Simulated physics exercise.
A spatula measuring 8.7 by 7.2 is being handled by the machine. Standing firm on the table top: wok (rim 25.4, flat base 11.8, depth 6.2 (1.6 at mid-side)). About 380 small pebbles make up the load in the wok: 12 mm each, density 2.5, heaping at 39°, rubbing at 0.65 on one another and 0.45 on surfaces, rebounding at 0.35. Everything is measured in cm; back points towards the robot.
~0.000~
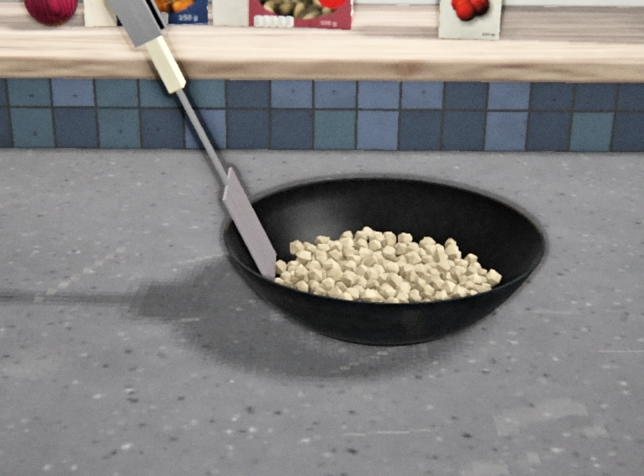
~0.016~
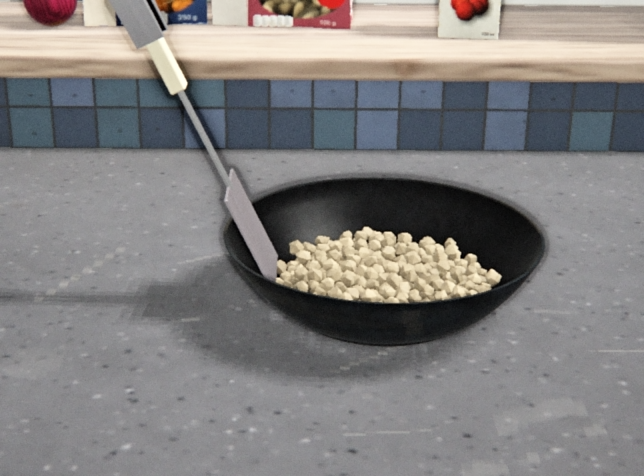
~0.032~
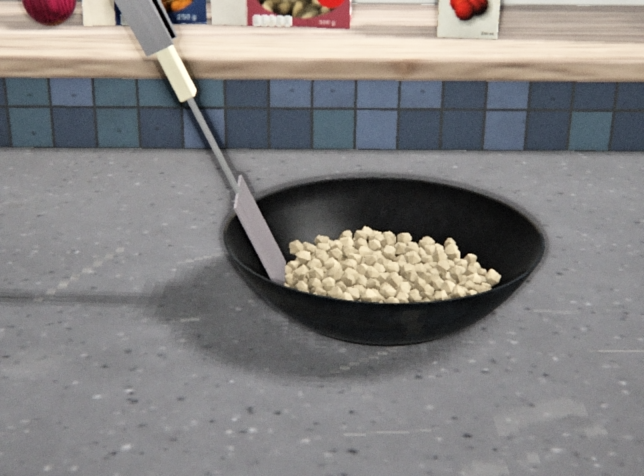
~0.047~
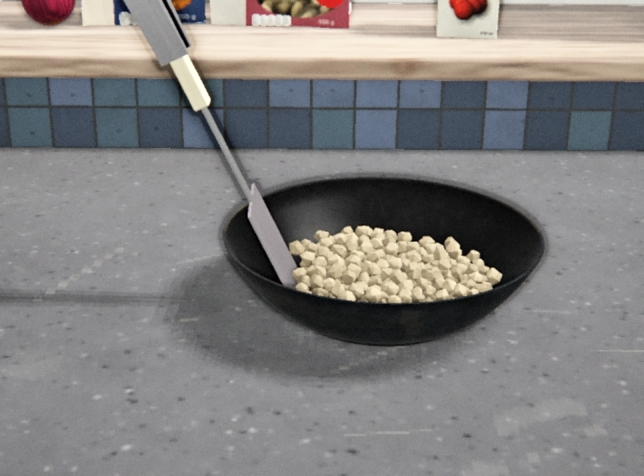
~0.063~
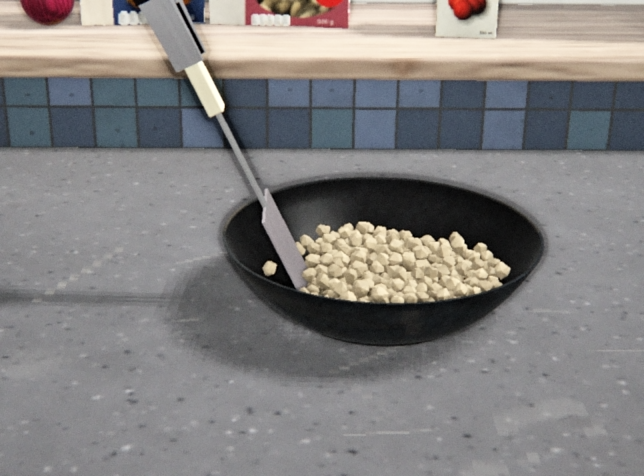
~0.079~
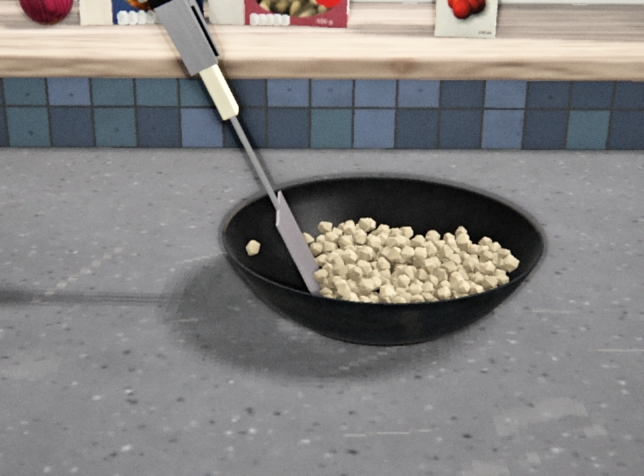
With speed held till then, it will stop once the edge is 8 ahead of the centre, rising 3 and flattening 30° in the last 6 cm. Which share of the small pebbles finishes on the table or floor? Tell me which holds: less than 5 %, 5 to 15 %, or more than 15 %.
More than 15 % holds.
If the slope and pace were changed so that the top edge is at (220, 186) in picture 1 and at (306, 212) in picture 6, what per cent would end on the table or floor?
Near 35 in a hundred.
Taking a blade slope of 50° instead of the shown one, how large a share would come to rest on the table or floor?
My guess is close to 15 per cent.
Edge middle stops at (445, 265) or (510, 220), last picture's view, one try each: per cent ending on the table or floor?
About 0 and 40 per cent.
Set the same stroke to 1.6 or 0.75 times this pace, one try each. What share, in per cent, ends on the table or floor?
Some 35 per cent, then some 15 per cent, on the table or floor.
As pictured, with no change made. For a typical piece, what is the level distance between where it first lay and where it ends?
Level distance of around 5 cm.
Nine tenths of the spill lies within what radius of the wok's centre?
About 25 cm from the centre.
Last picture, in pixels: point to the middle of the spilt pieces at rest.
About (598, 296).
After 0.14 s, sloping 65°, highest piece 10 above the table; 375 in the wok, 1 on the blade or in flight.
After 0.21 s, sloping 53°, highest piece 11 above the table; 374 in the wok, 2 on the blade or in flight.
After 0.44 s, sloping 35°, highest piece 7 above the table; 293 in the wok, 58 on the table or floor, 25 on the blade or in flight.
After 1.49 s, sloping 35°, highest piece 7 above the table; 293 in the wok, 83 on the table or floor.
At rest, 293 in the wok, 83 on the table or floor. That is 22 % on the table or floor.
